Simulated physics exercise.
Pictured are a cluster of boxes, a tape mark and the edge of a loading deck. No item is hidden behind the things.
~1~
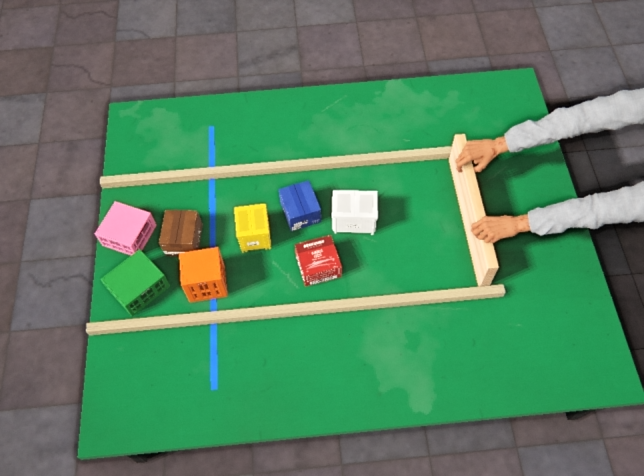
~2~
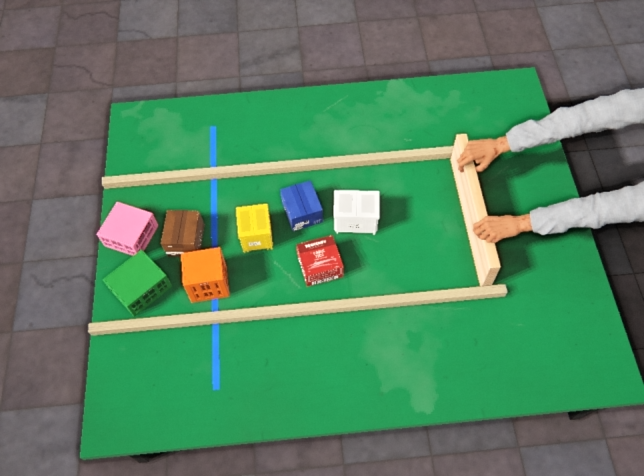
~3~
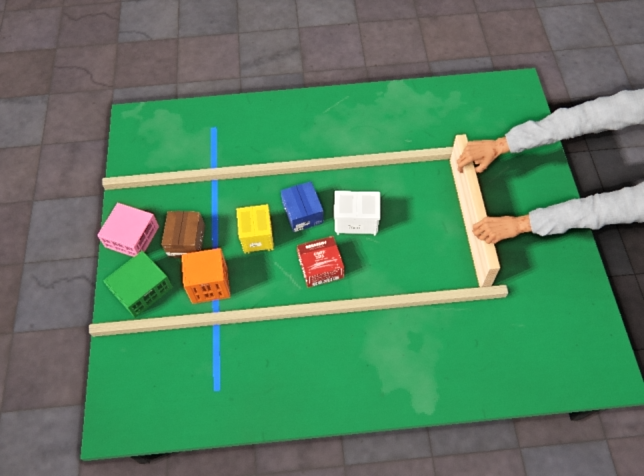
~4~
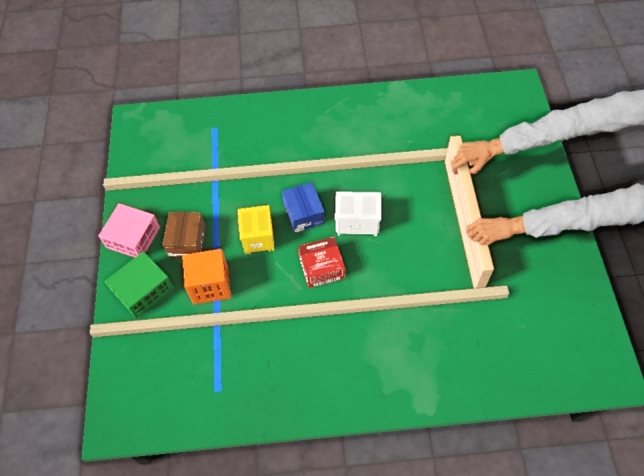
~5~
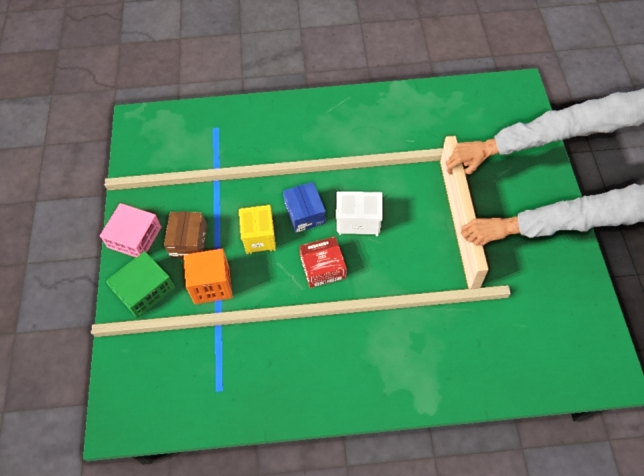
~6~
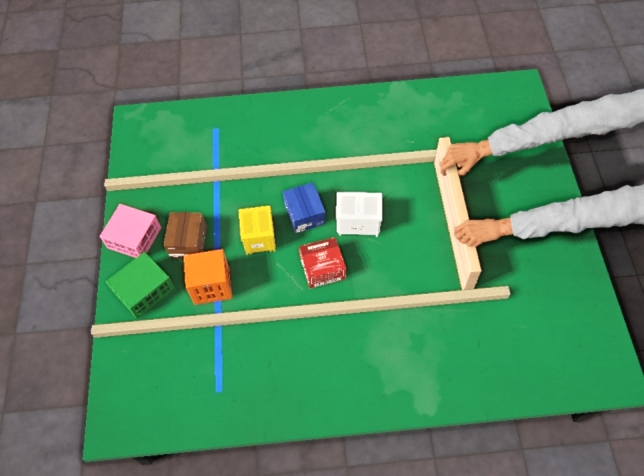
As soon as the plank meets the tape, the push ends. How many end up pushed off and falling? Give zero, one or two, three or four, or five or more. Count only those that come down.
One or two fall.
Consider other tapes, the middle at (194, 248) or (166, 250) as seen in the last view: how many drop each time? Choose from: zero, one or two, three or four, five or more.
One to two; 3 or 4.
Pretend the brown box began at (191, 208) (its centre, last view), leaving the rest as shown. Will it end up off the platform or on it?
Put there, it simply holds its spot.
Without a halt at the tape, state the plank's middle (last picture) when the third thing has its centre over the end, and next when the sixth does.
(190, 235), later (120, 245).
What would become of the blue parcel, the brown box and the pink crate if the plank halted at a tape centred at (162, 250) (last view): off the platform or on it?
The blue parcel stays put. The brown box ends up down. The pink crate ends up down.
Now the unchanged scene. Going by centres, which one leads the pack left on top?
That would be the green crate.
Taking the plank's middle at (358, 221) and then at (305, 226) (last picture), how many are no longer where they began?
The first count is 2, and then it's 4.
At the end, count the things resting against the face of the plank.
That makes 3.
A little later, none off yet; pink crate at rest near (131, 232); green crate at rest near (141, 285); brown box at rest near (186, 236).
Next, none off yet; pink crate moving near (127, 232); green crate at rest near (141, 285); brown box shifted a little near (166, 238).
When it is over, the number that fall off is one or two; down, pink crate.
